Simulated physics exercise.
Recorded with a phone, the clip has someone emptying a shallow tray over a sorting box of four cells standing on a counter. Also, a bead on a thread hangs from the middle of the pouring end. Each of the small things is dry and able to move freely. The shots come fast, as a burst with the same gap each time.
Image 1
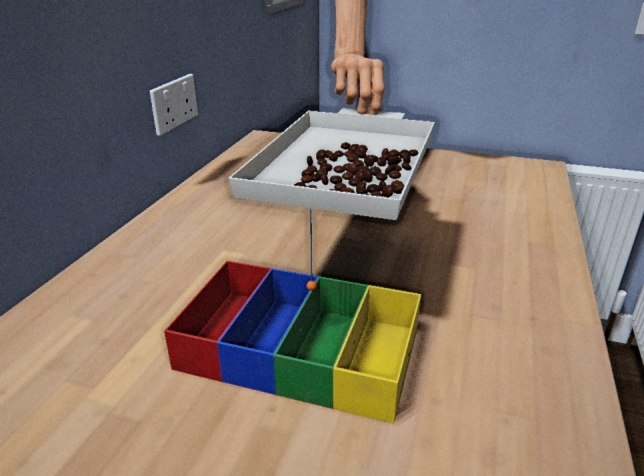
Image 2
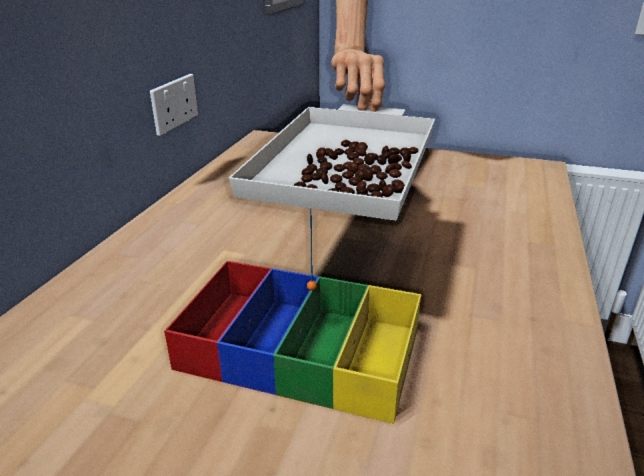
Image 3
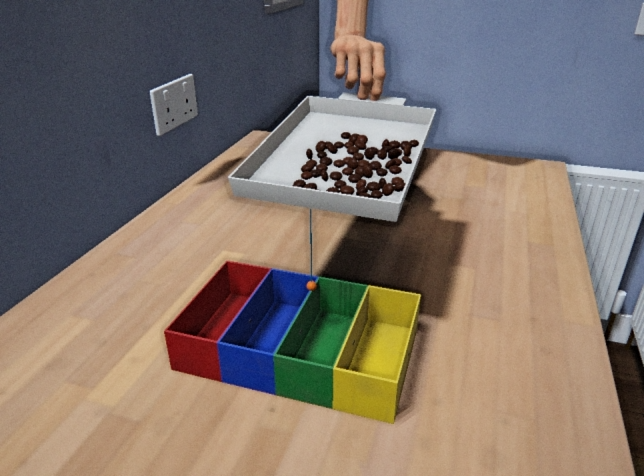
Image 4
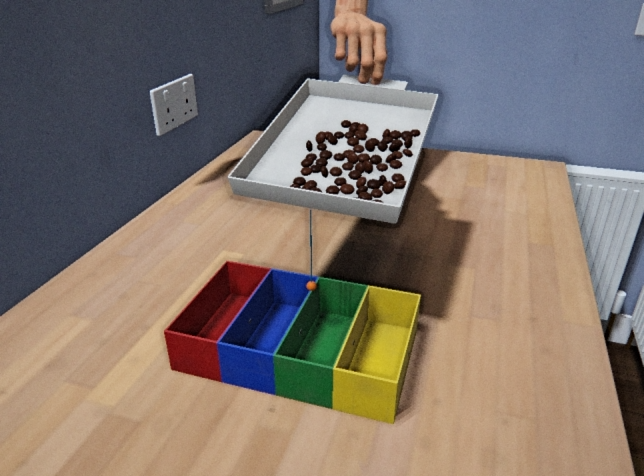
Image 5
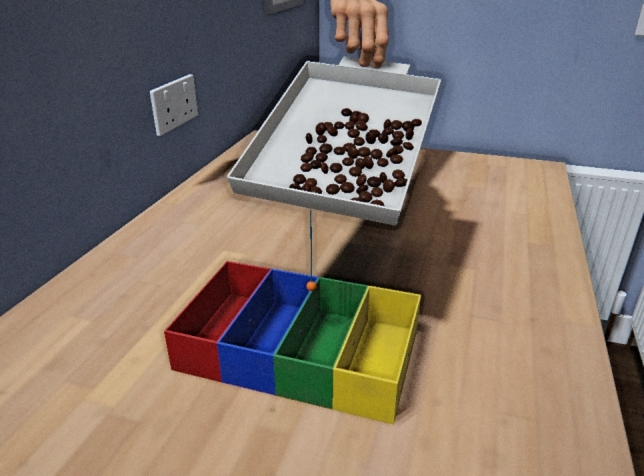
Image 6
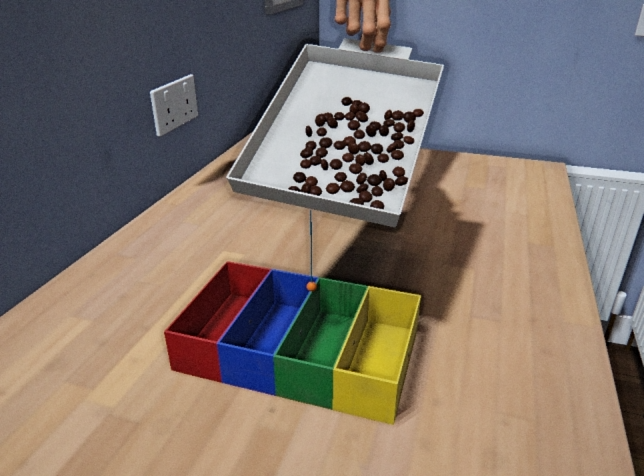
A shallow white tray of dark brown pieces hangs above a light wooden counter in a blue-walled room, seen from slightly above by a still camera. Below it sits a sorting box with red, blue, green and yellow cells from left to right, and an orange bead hangs on a thread from the tray's near edge. A hand at the far edge rises, tilting the tray toward the viewer, its near right corner lowest, while the pieces stay inside.
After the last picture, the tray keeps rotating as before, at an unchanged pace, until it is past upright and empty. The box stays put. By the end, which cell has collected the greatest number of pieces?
The yellow cell has collected the most.
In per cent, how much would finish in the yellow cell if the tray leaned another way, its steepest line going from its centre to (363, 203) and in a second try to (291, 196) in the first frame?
The first try yields 90 percent and the second 0 percent.
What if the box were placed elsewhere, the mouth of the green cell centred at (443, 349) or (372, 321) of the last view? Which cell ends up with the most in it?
Run one gives the cell in blue; run two gives the cell in green.
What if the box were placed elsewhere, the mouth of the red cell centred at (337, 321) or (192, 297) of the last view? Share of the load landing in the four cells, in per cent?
About 90% and about 70%.
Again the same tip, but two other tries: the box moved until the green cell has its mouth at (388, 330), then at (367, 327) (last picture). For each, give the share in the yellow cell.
Approximately 0 percent, followed by approximately 10 percent.
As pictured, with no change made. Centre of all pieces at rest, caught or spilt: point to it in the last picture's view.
Roughly at (361, 374).
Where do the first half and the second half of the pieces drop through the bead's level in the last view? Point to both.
Starting near (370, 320), moving on to near (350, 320).
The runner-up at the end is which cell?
That would be that green cell.
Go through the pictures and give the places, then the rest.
In the first frame, corners of the pouring end at (233, 177) and (397, 198), level; middle of the load at (353, 169), flat chocolate drops; bead on its thread at (312, 286); red cell at (193, 352); blue cell at (247, 364); green cell at (304, 378); yellow cell at (365, 392).
In the second frame, corners of the pouring end at (233, 177) and (397, 199), level; middle of the load at (353, 168).
In the third frame, corners of the pouring end at (232, 176) and (397, 201), tipped barely, lowest at the right corner; middle of the load at (353, 164).
In the fourth frame, corners of the pouring end at (232, 176) and (397, 204), tipped a little, lowest at the right corner; middle of the load at (353, 158).
In the fifth frame, corners of the pouring end at (231, 176) and (397, 208), tipped clearly, lowest at the right corner; middle of the load at (353, 153).
In the sixth frame, corners of the pouring end at (231, 176) and (397, 211), tipped clearly, lowest at the right corner; middle of the load at (354, 149); red cell at (193, 353); blue cell at (247, 365); green cell at (304, 379); yellow cell at (364, 393).
Soon, tray tipped steeply; all on the tray.
A while on, tray tipped past a quarter turn; most on the tray; a small part in the yellow cell; a stray few in the green cell; a small part falling or outside the box.
Towards the end, tray tipped past a quarter turn; about two thirds in the yellow cell; about a quarter in the green cell; a small part in the blue cell; a stray few in the red cell.
Finally, tray tipped past a quarter turn; about two thirds in the yellow cell; about a quarter in the green cell; a small part in the blue cell; a stray few in the red cell.
